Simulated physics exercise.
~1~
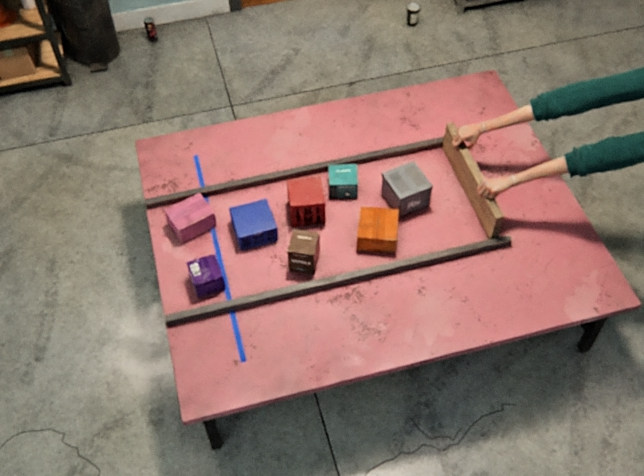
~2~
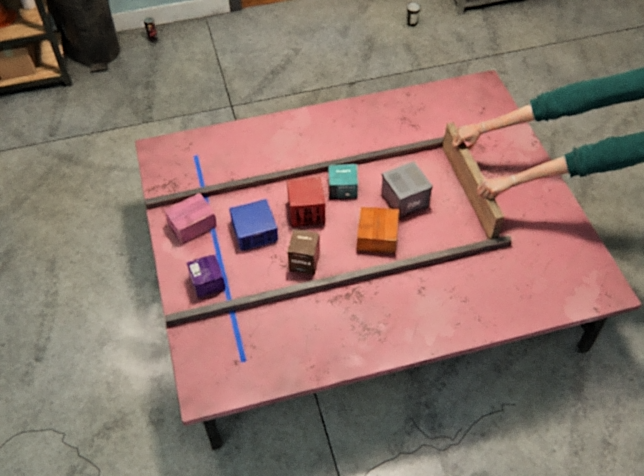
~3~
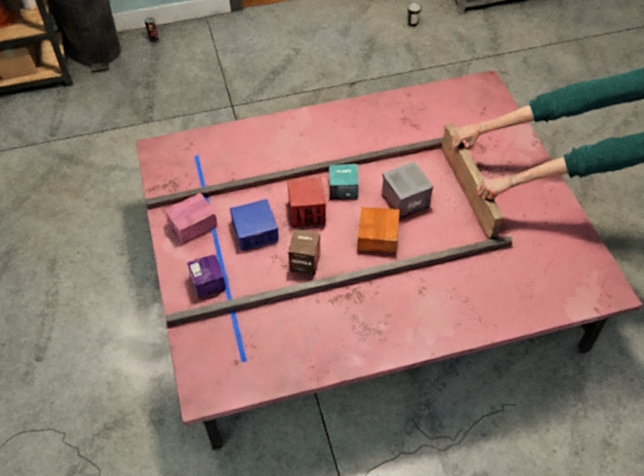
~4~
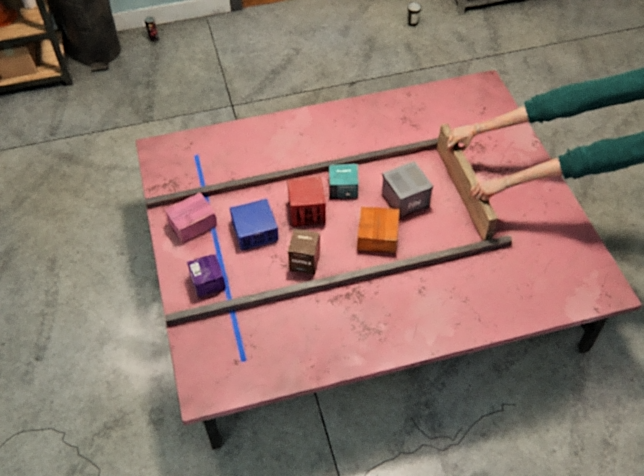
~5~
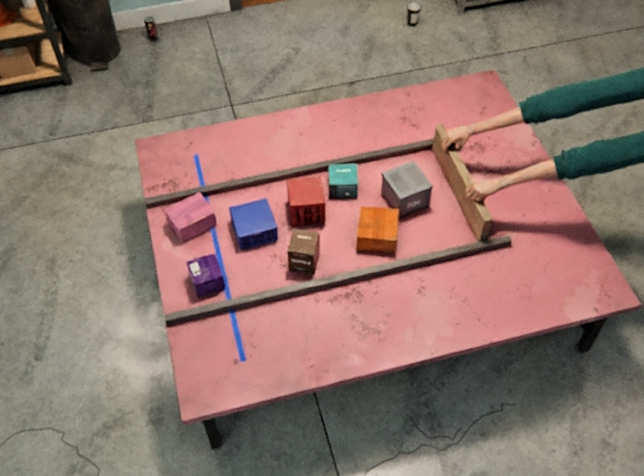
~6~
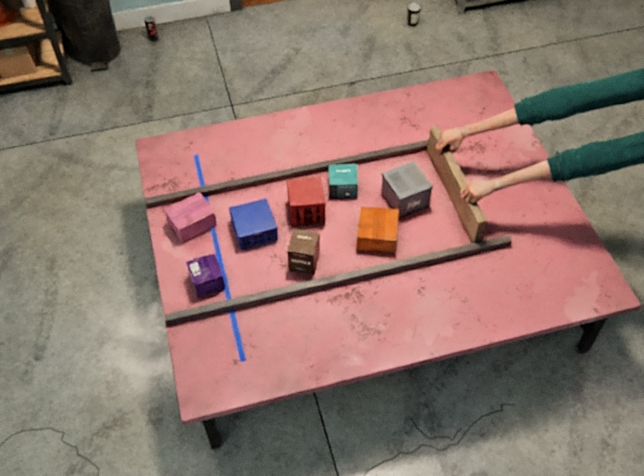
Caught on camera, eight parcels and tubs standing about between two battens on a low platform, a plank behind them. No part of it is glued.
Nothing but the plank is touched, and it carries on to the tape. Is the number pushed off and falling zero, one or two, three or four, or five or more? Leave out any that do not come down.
It is three or four.
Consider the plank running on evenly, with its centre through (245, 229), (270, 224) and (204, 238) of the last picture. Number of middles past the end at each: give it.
Per position: 2 / 1 / 5.
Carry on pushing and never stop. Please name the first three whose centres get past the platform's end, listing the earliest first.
Order: Pink box, blue crate, purple parcel.
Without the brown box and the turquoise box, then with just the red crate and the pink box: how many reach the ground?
First 2, then 1.
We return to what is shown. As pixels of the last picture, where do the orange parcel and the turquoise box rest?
The first near (203, 274), the second near (193, 204).
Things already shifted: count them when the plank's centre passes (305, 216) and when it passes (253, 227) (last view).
Counting first: 7, next 8.
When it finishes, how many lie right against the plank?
Contact count: 3.
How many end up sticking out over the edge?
Answer: 2.
Early on, none off yet; pink box at rest near (191, 217); purple parcel at rest near (206, 275); blue crate at rest near (254, 224).
A while later, none off yet; pink box travelled about its own width near (162, 218); purple parcel at rest near (206, 275); blue crate travelled about its own width near (206, 234).
Finally, the number that fall off is three or four; lost, blue crate, purple parcel and pink box.
